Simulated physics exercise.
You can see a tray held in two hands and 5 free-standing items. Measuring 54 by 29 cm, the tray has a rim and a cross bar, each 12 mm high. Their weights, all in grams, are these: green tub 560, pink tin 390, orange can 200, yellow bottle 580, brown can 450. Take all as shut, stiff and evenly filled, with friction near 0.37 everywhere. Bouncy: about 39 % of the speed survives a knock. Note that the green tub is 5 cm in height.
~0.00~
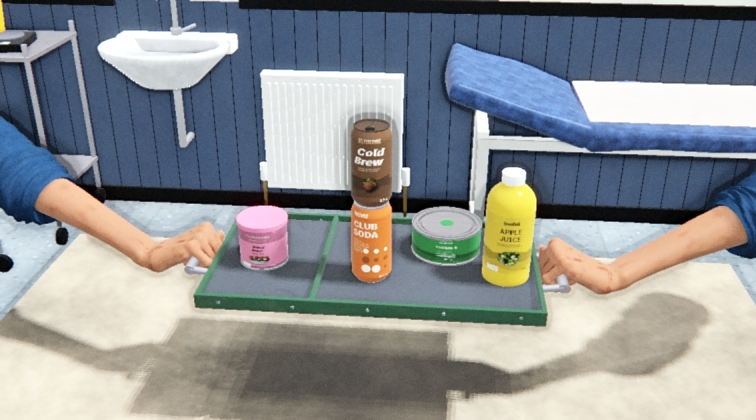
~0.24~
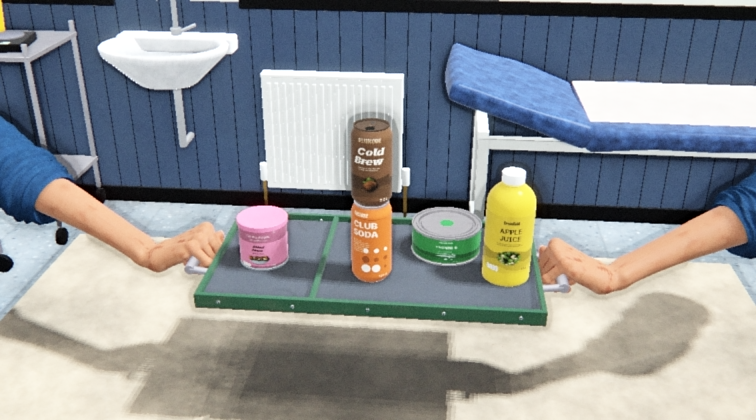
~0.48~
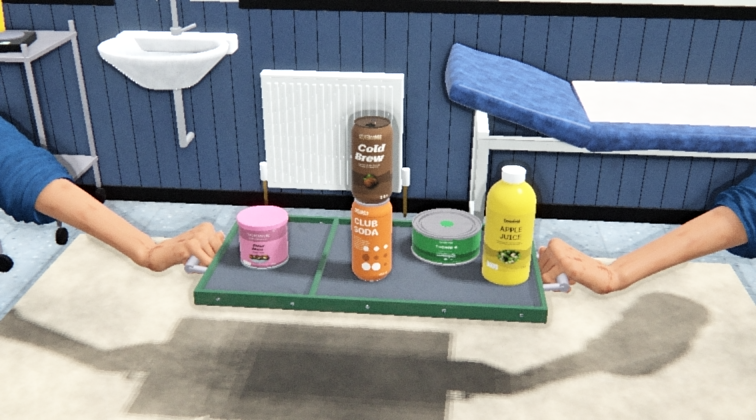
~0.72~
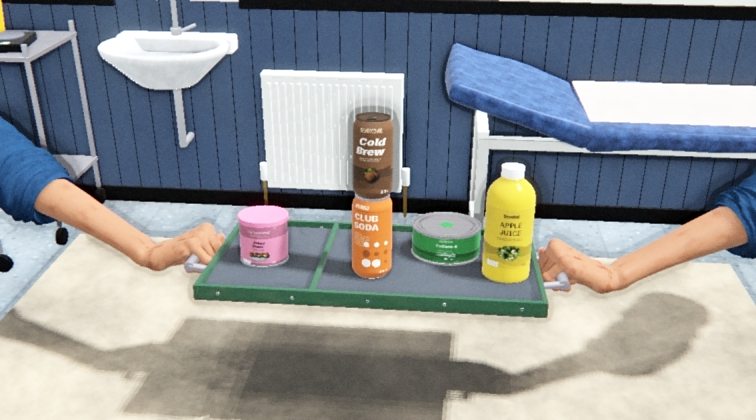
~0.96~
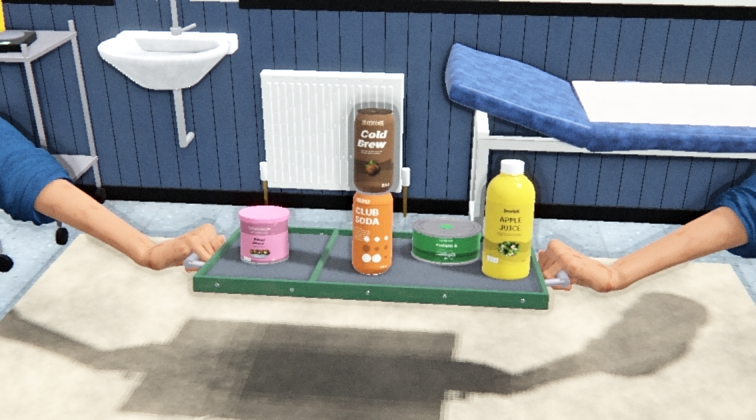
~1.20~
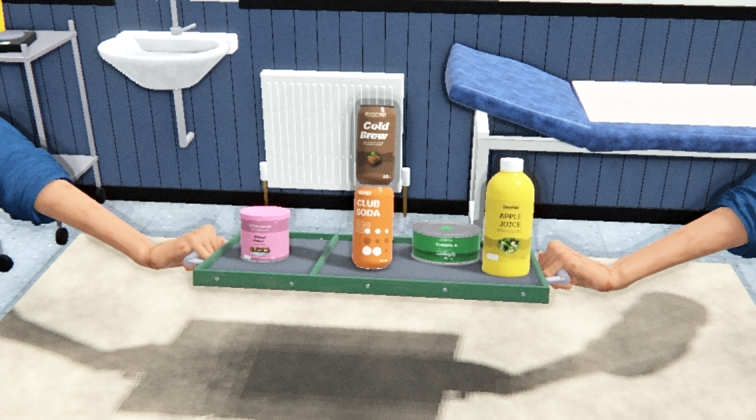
Brown can stacked on an orange can among other containers as two hands gradually tilt the green-rimmed tray's far edge down.
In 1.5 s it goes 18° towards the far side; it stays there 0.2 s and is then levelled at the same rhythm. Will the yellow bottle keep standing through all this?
It remains erect.
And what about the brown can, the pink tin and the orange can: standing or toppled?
Well, the brown can tumbles down, the pink tin holds steady, and the orange can tumbles down.
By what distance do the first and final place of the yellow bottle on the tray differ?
Displacement: Approx. 1 cm.
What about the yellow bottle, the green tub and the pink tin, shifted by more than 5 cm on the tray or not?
First, the yellow bottle stays in its position; second, the green tub stays in its position; third, the pink tin stays in its position.
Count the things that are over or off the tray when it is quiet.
I make it 2.
After 1.40 s, tilt 17°, far edge down; brown can 31° off its base; orange can 31° off its base.
After 1.60 s, tilt 18°, far edge down; brown can now off the tray; orange can on its side.
After 1.80 s, tilt 18°, far edge down; orange can on its side.
After 2.70 s, tilt 6°, far edge down; orange can on its side.
In the end (3.8 s), off the tray and tipped over, brown can; toppled on the tray, orange can; the other 3 under 5 cm from the start. At the end, from the last picture's camera, yellow bottle near (509, 224).
